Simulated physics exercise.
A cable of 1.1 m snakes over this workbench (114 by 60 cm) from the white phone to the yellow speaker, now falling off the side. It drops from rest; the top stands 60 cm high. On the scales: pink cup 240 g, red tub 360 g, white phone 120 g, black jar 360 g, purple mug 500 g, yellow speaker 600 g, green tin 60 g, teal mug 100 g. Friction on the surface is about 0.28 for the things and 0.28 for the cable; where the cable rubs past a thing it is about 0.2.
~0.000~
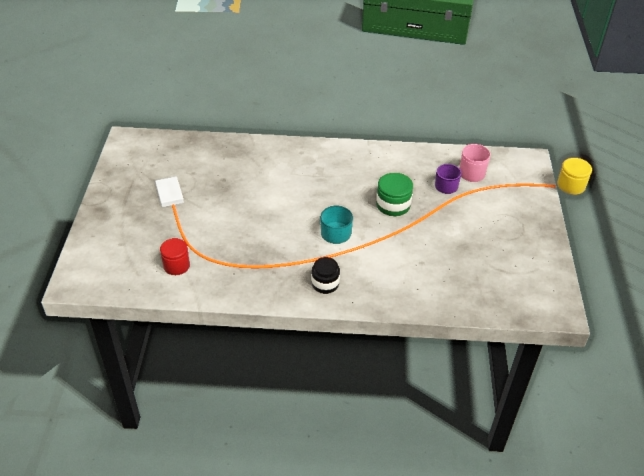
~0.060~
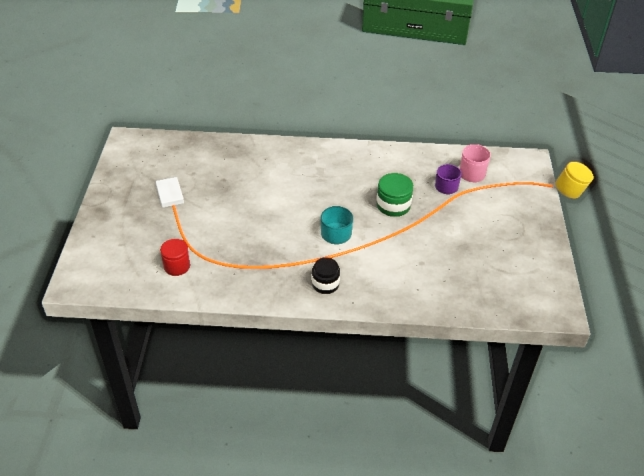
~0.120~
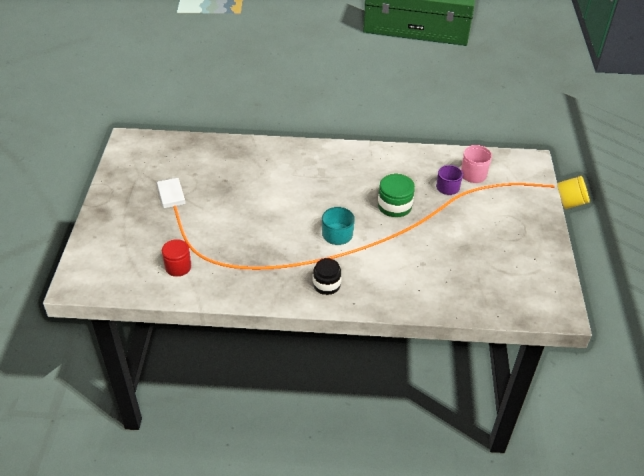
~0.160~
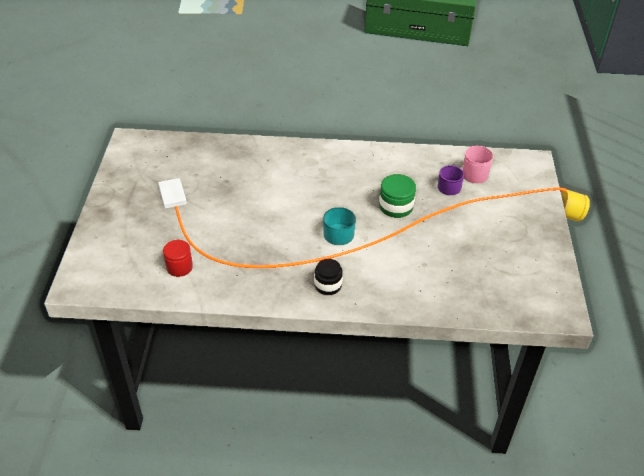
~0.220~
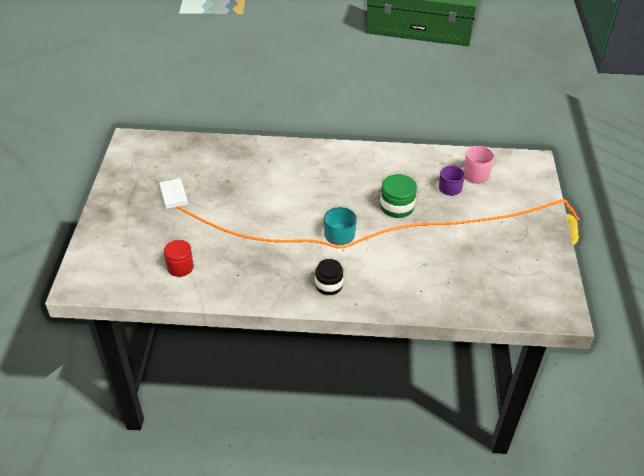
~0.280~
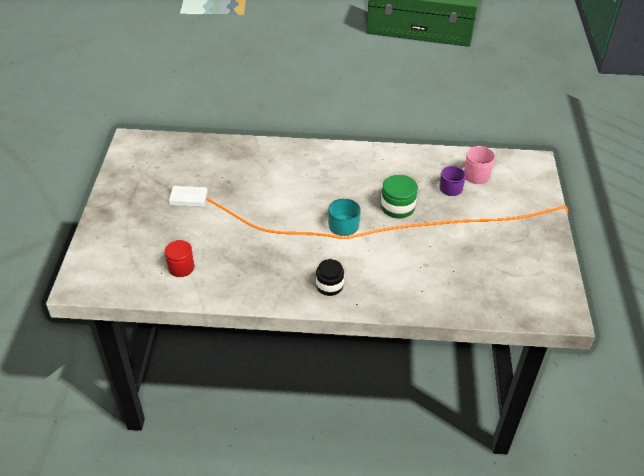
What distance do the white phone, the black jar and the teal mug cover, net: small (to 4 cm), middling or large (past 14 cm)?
The white phone travels a long way, the black jar hardly moves, the teal mug travels a long way.
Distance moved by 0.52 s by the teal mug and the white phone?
About: Teal mug 30 cm, white phone 50 cm.
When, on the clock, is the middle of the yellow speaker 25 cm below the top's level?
That is: 0.30 s.
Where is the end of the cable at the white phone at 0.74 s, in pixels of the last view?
At about (559, 263).
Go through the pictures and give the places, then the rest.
Shows, white phone (169, 189); black jar (326, 265); teal mug (337, 217); cable runs through (516, 185) (438, 209) (363, 246) (267, 266), in the first picture.
Shows, yellow speaker (577, 171); cable runs through (514, 184) (363, 247), in the second picture.
Shows, yellow speaker (573, 193); cable runs through (515, 184) (364, 248), in the third picture.
Shows, yellow speaker (572, 206); cable runs through (530, 192) (368, 245), in the fourth picture.
Shows, yellow speaker (564, 231); cable runs through (567, 205) (398, 228) (215, 226), in the fifth picture.
Shows, white phone (188, 194); black jar (330, 268); teal mug (345, 209); cable runs through (522, 217) (428, 224) (242, 220), in the sixth picture.
By 0.5 s, the cable's tail end at (395, 242); white phone 50 cm off its start, teal mug 32 cm off its start, yellow speaker over the edge.
By 0.7 s, the cable's tail end at (559, 263); white phone 86 cm off its start, teal mug over the edge, yellow speaker over the edge.
By 1.0 s, the cable has left the top; white phone over the edge, teal mug over the edge, yellow speaker over the edge.
By 1.2 s, the cable has left the top; white phone over the edge, teal mug over the edge, yellow speaker over the edge.
By 2.4 s, the cable has left the top; white phone over the edge, teal mug over the edge, black jar 0 cm off its start at (330, 268), yellow speaker over the edge.
